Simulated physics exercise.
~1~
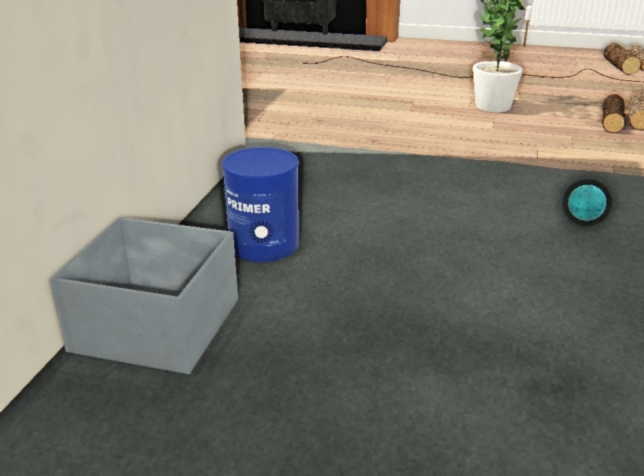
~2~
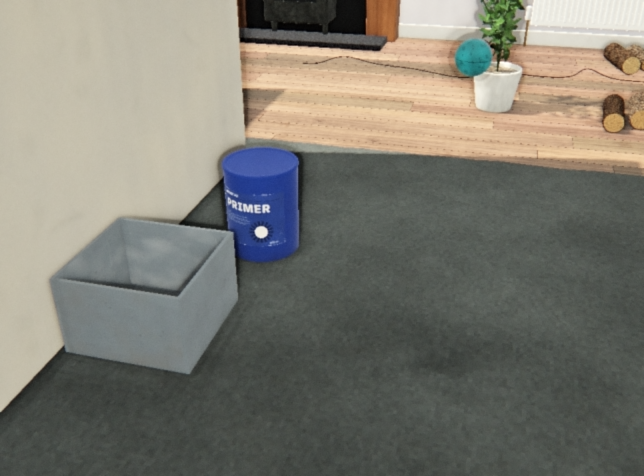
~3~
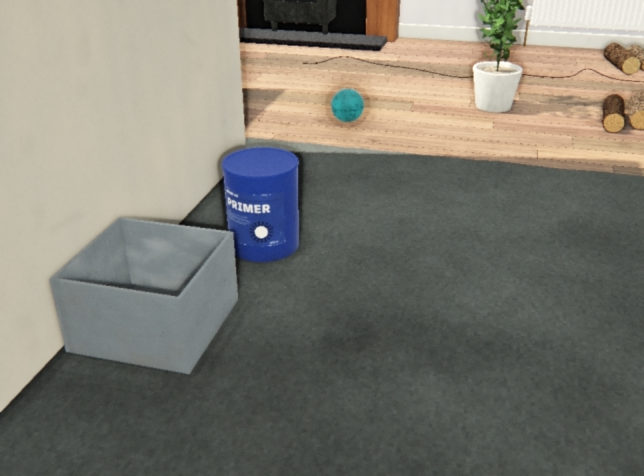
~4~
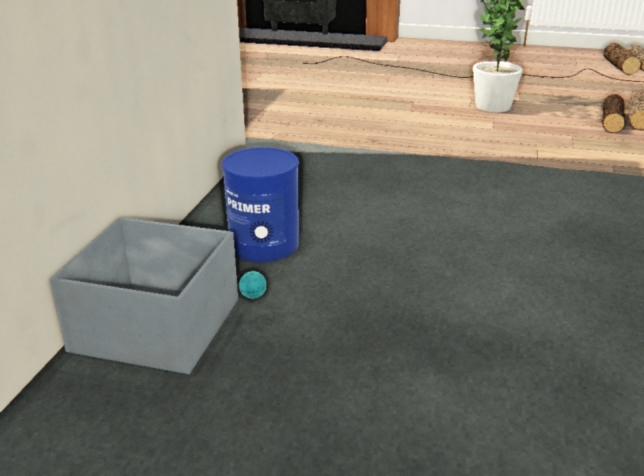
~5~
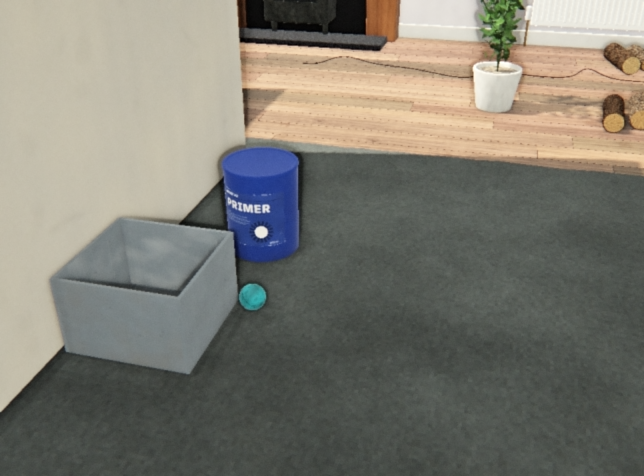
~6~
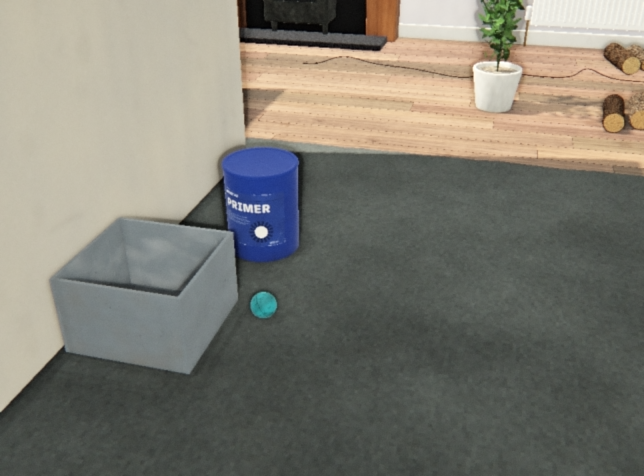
A turquoise ball flew leftward across the room toward an open gray box but missed, dropping to the dark floor beside it near a blue pail, then shifted slightly right and ended up outside the still-empty box.
